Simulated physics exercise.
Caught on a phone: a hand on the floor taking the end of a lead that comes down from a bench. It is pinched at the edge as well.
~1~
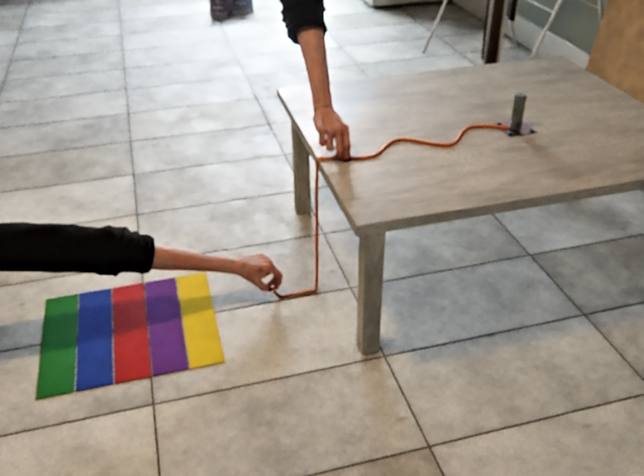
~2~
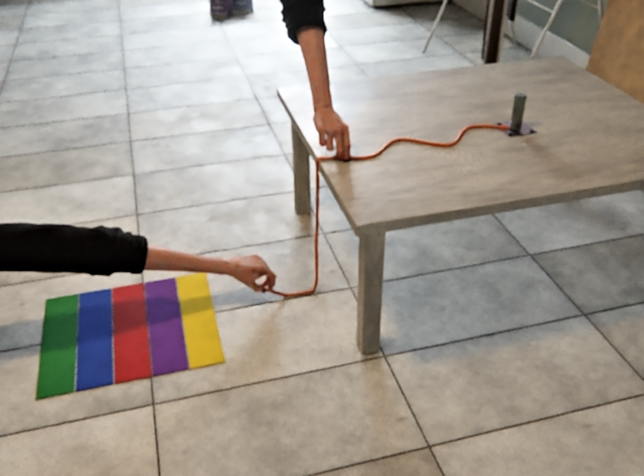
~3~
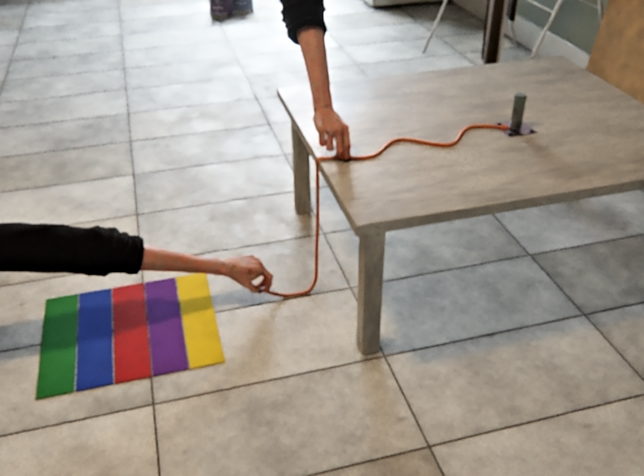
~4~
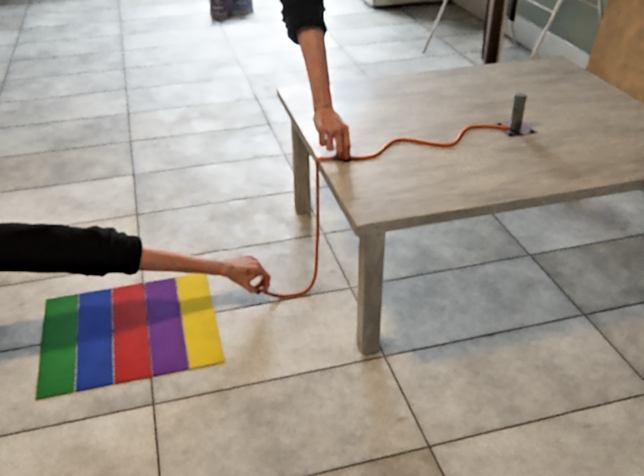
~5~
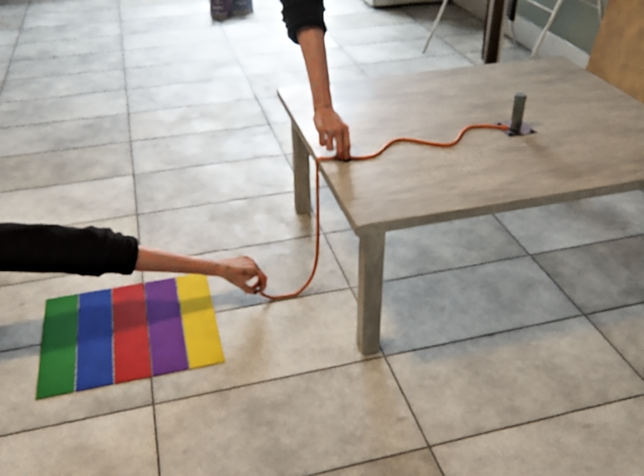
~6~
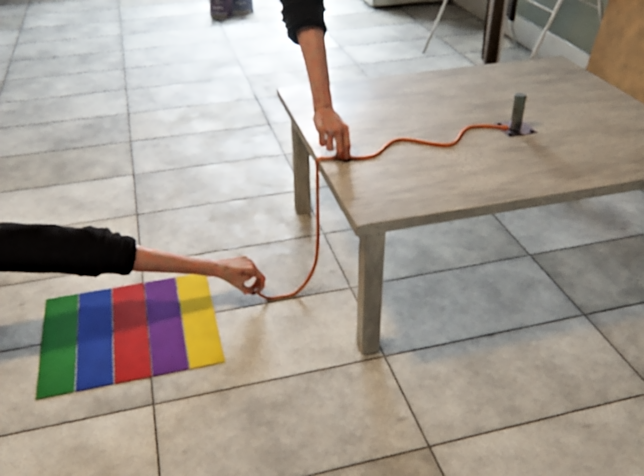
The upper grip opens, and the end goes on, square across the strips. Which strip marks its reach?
The end stops over the red strip.
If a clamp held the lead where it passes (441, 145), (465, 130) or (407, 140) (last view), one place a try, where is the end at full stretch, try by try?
About (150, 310), (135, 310) and (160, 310).
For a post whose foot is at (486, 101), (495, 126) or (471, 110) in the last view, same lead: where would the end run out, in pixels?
Try by try, around (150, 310), (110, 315) and (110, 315).
Soon after, end near (183, 304); over yellow.
Then, end near (150, 310); over purple.
At full stretch, end near (129, 313); over red. It gets as far as the red strip.
